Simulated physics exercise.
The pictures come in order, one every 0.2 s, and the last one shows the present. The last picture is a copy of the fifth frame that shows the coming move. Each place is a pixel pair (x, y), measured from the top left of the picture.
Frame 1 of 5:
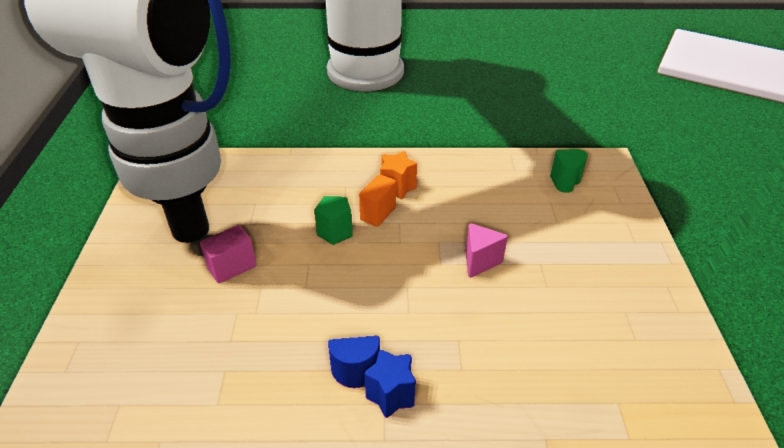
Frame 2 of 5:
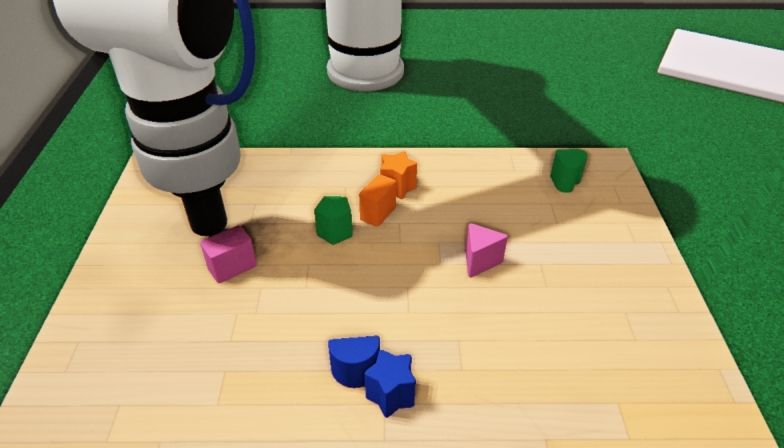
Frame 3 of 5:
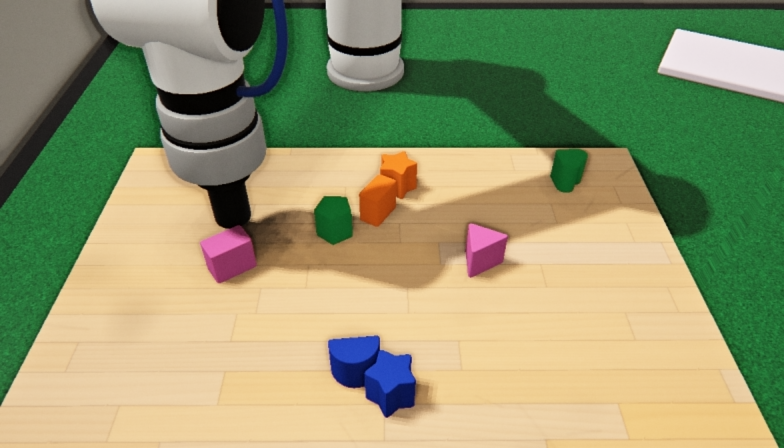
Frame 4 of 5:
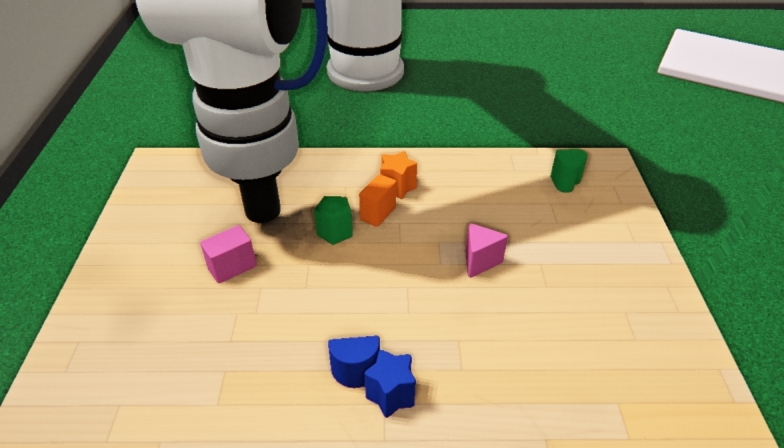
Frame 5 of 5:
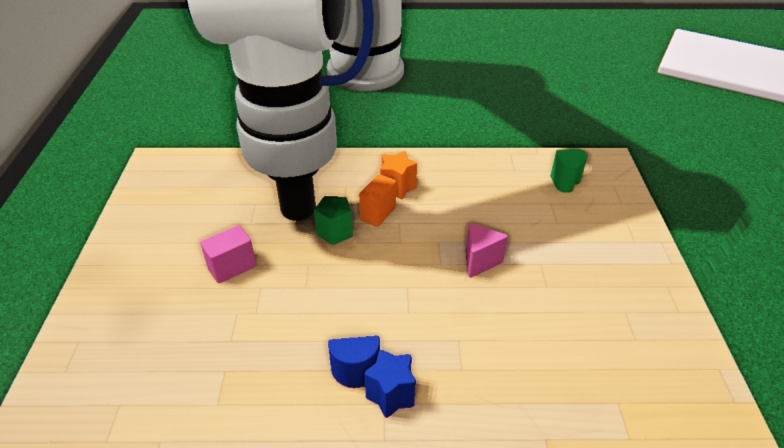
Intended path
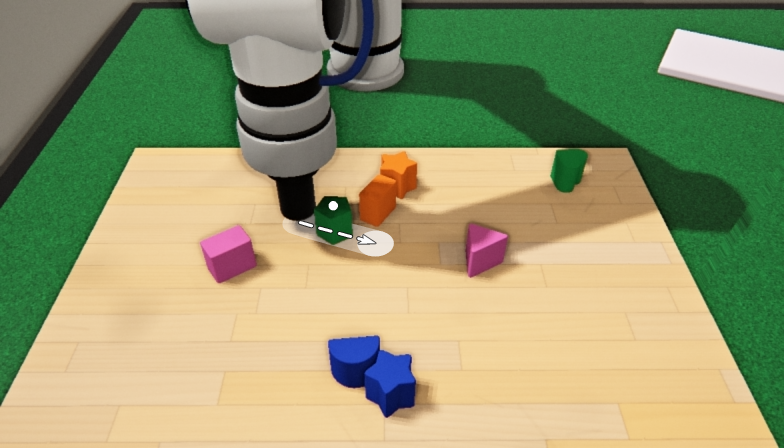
To begin with, a robot arm's black post is beside a pink block at the left of a wooden board scattered with colored blocks. The arm moves steadily right, passing behind the pink block, and comes close beside the green block near the orange ones, while the blocks stay still.
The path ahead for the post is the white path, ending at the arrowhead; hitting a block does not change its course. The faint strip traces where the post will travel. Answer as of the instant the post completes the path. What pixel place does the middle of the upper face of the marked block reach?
I'd expect the centre of its top face to be at (409, 224).
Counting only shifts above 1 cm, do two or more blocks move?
Final answer: No.
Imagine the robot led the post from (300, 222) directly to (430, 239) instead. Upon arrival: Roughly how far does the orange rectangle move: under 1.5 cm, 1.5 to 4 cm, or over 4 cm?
Displacement: 1.5 to 4 cm.
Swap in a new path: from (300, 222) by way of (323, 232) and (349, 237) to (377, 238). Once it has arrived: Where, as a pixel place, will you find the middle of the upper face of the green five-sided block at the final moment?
I'd say the green five-sided block ends with its top centre at (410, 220).
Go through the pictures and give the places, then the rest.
In the first picture, post's lower end at (191, 232); green five-sided block at (333, 206); orange rectangle at (378, 187).
In the second picture, post at (210, 225); blocks still.
In the third picture, post at (234, 218); blocks still.
In the fourth picture, post at (263, 213); blocks still.
In the fifth picture, post at (299, 211); green five-sided block at (333, 206); orange rectangle at (378, 187).
Drawn move, from (300, 222) directly to (376, 243); the dot is on the green five-sided block.
On the path given first. Halfway along, post at (336, 221); green five-sided block at (368, 214).
At the end, post at (375, 231); green five-sided block at (409, 224); orange rectangle still.
